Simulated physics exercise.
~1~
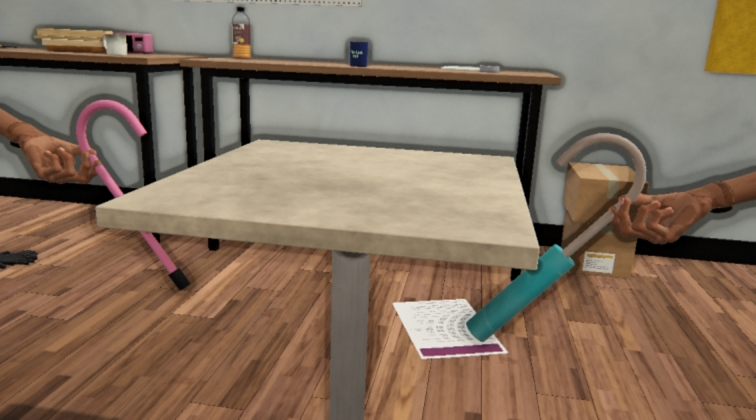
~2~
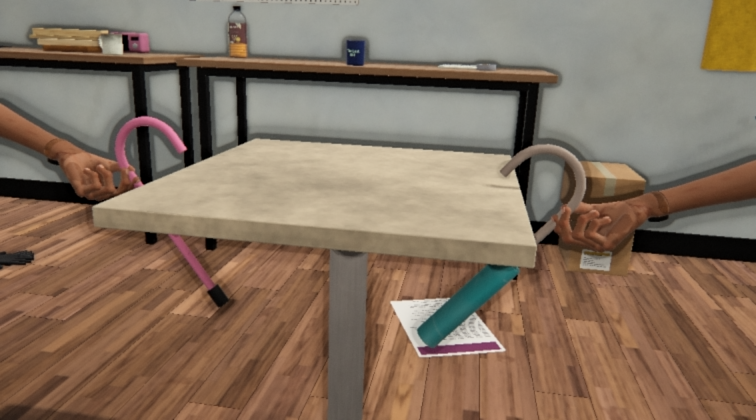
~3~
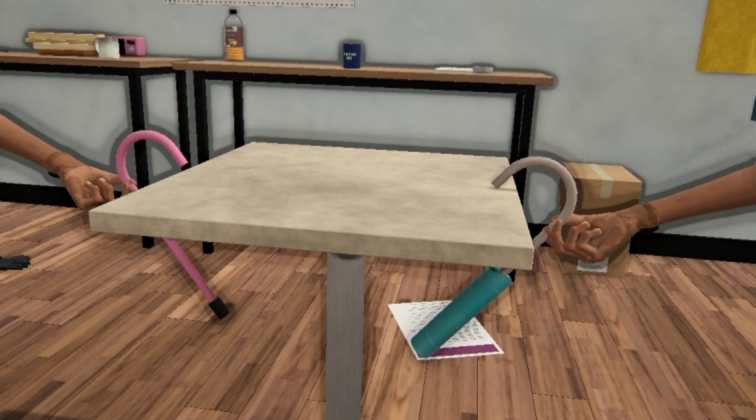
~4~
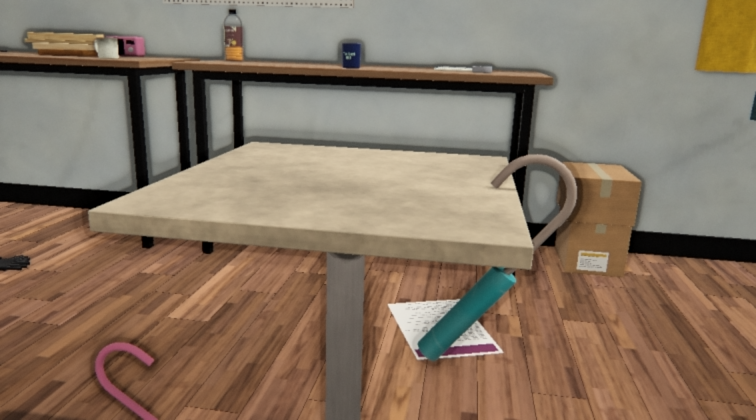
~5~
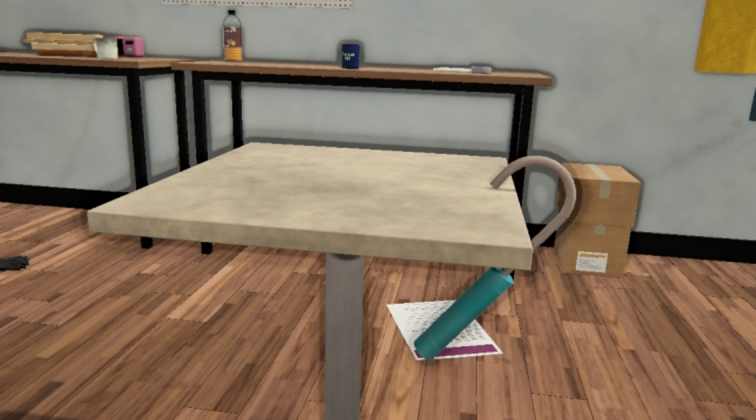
In a room with a wooden floor and benches along a grey wall, a slightly swaying camera faces a pale stone-like tabletop on a grey leg. A hand at the left holds a pink cane, and another at the right holds a turquoise umbrella with a curved, brownish handle. The hands bring both inward to the table's edges, the cane moving right and the umbrella left, and then lower them slightly. Both hands let go and withdraw. The cane drops, tilting as it falls out of view, while the umbrella stays hanging from the right edge by its handle.
